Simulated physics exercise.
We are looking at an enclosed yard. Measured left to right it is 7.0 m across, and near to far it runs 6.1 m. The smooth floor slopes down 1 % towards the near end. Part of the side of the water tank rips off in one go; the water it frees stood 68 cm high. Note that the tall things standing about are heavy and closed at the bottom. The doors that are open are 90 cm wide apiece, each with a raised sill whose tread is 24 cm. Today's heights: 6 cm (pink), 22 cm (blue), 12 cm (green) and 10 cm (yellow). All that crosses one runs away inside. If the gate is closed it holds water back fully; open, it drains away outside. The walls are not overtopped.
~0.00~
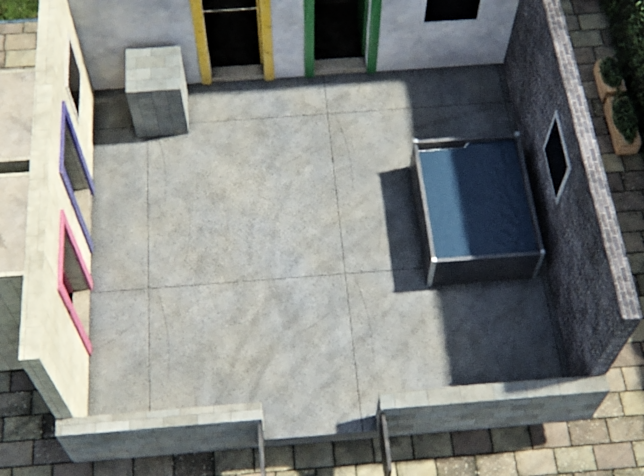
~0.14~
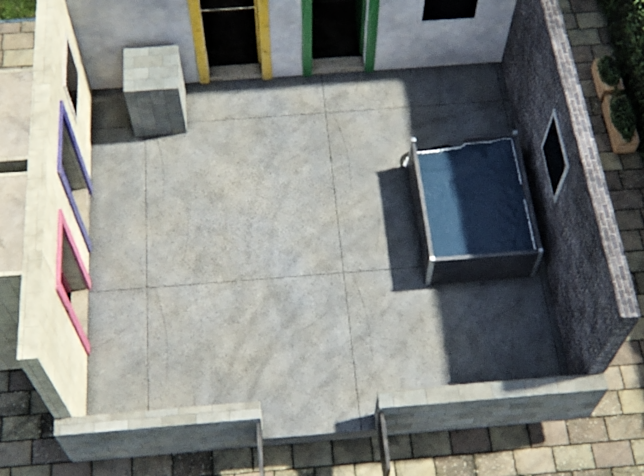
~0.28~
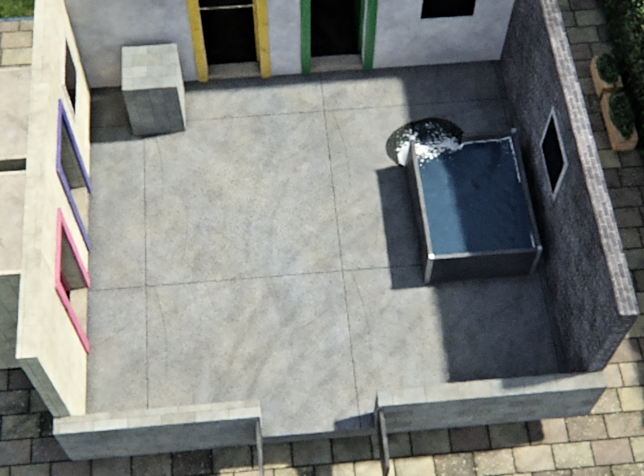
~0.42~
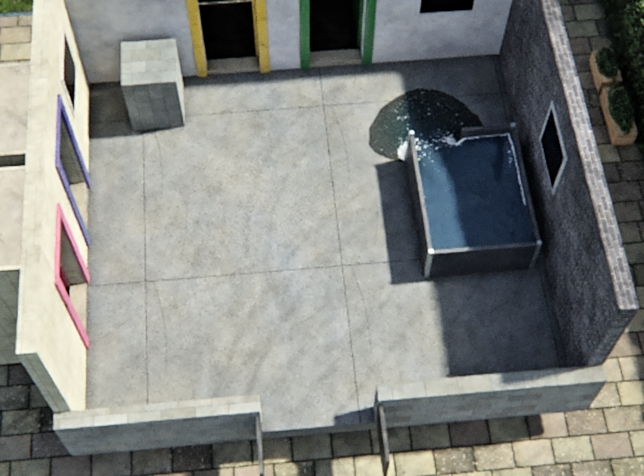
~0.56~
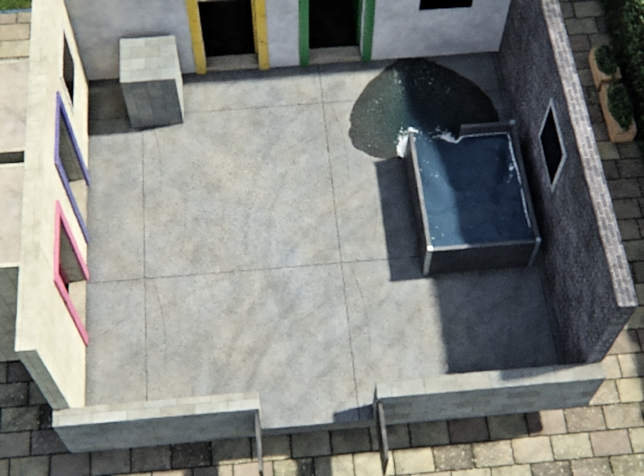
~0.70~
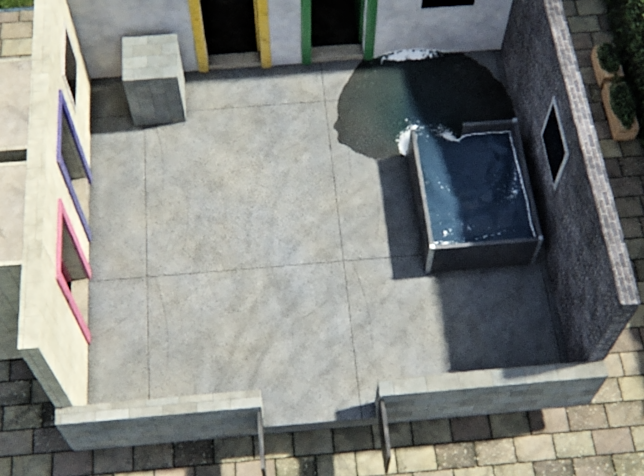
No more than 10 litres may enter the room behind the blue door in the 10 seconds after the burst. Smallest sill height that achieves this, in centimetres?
5.5 cm.
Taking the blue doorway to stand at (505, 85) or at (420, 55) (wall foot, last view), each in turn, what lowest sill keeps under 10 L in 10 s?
Roughly 19 cm, then roughly 28 cm.
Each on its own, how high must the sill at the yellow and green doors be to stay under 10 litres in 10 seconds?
You'd want about 8.0 centimetres at yellow and about 19 centimetres at green.
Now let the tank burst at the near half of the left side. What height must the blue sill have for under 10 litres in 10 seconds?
If so: Around 12.5 cm.
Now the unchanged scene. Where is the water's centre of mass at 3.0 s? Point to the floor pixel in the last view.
My guess is close to (421, 153).
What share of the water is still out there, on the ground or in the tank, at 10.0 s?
I'd say near 96 per cent is still there.
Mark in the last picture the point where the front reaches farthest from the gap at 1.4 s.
Pixel: About (273, 72).
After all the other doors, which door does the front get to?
Final door: Pink.
After 1.4 s water covers 15 % of the floor, deepest (37 cm) near (425, 151); it has not reached the blue door.
After 3.0 s water covers 25 % of the floor, deepest (26 cm) near (425, 151); it has not reached the blue door.
After 10.0 s water covers 80 % of the floor, deepest (13 cm) near (100, 425); 6 cm at the blue door, 0 litres in over its 22 cm sill.
At the blue door as built, the water arrived by 4.0 s and peaked near 8 cm at 6.2 s.
With a sill of 4.5 cm, 19 litres would have come in within the 10 s; with 6 cm, 6 litres. So under 10 litres takes about 5.5 cm.
